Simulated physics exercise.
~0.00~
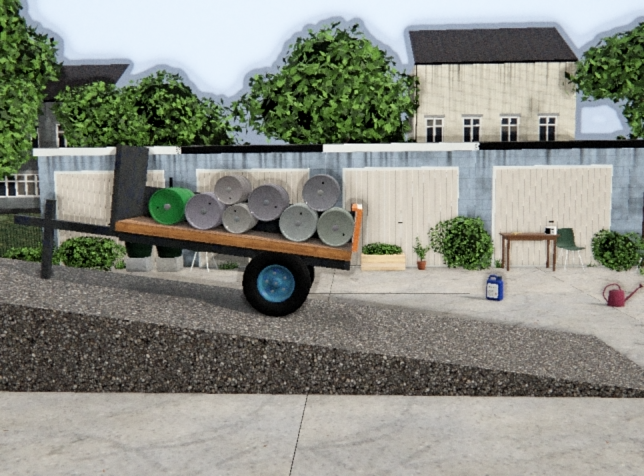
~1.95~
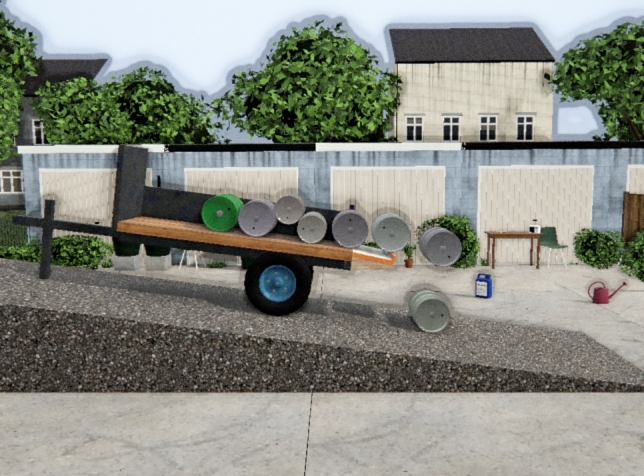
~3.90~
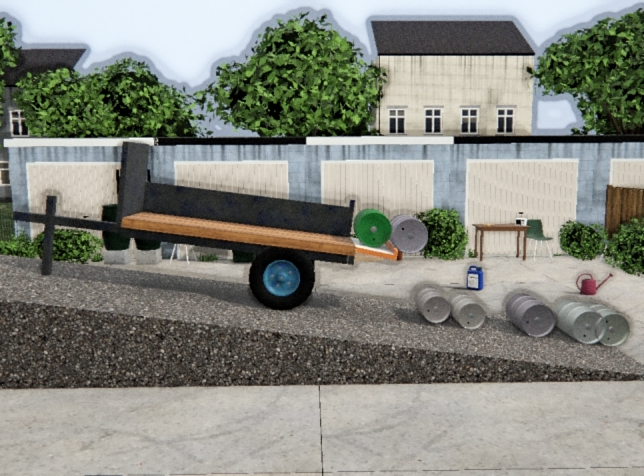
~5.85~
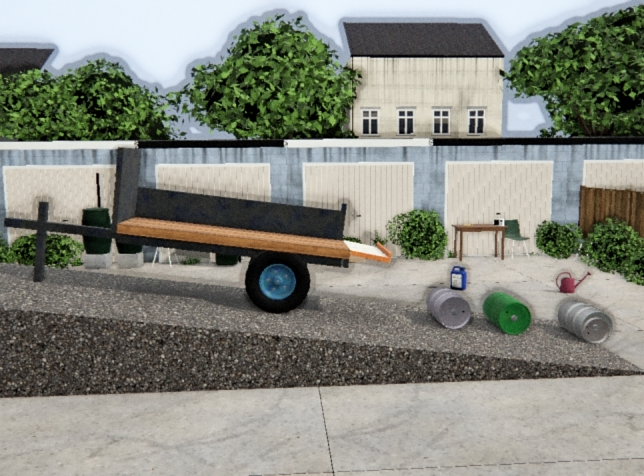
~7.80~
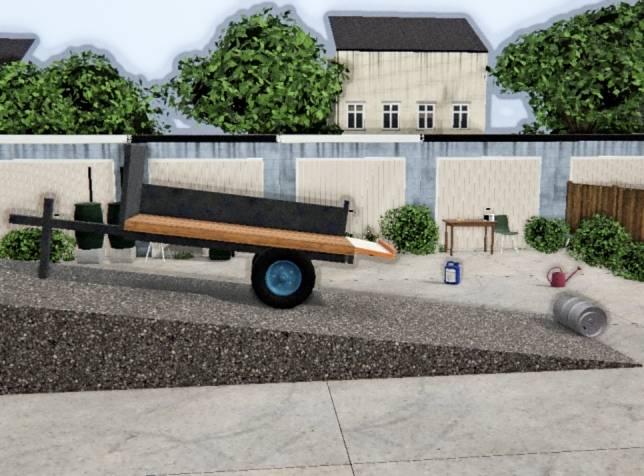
The clip opens on a trailer tilted nose-up on a gravelly ramp, with a pile of grey kegs and one green keg on its wooden bed. The tailgate at the right swings down, and the kegs spread out and roll towards it, the first ones dropping onto the slope. The rest follow, with the green keg and a grey one the last to go over the lowered gate. On the ground, the green keg rolls right between two grey ones as the view drifts slightly. At the end the bed is empty, the green keg is out of sight, and one grey keg remains visible near the foot of the ramp.
